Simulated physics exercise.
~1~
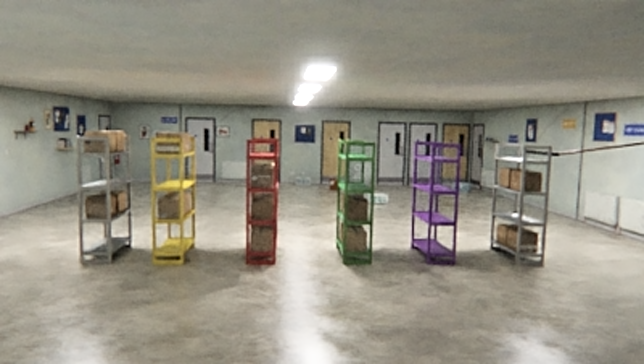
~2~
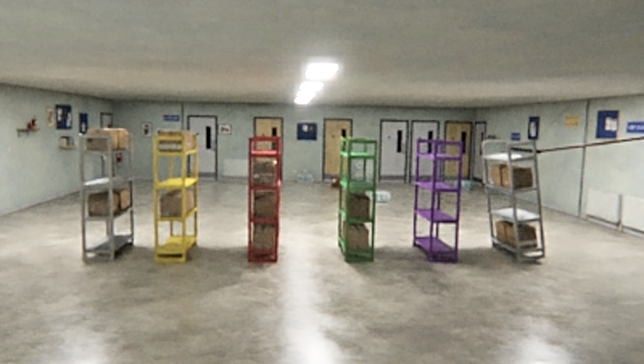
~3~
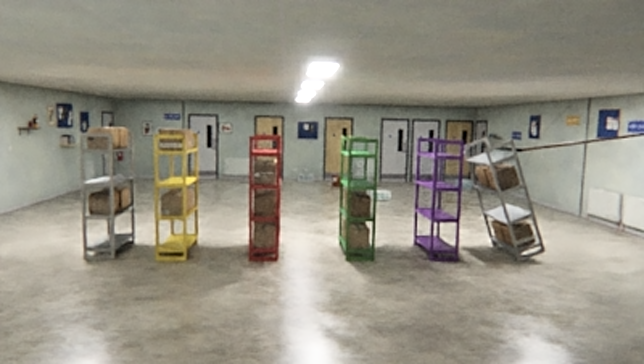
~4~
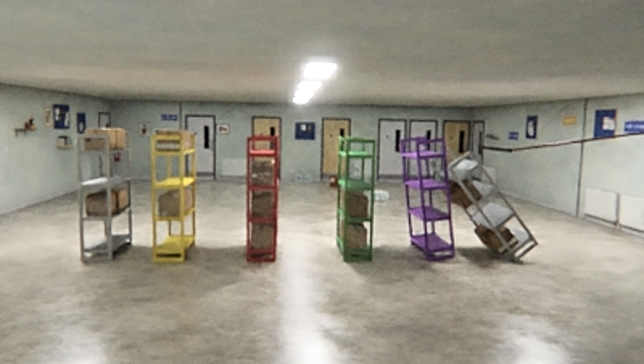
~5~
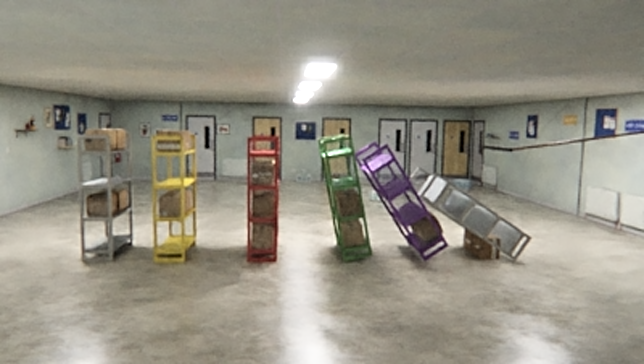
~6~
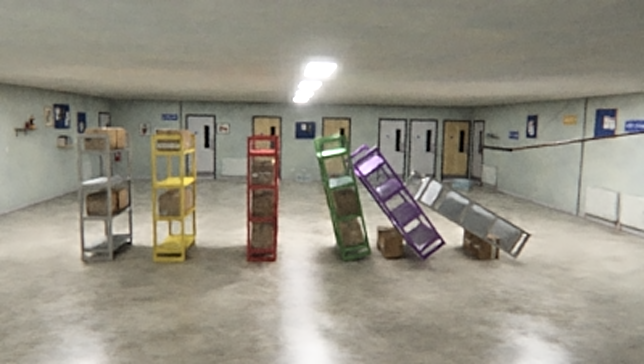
A pole tipped the gray shelving unit on the right over to the left, and it knocked the purple one into the green one, which leaned but held; boxes dropped to the floor, while the red, yellow and far-left gray shelves stayed upright.
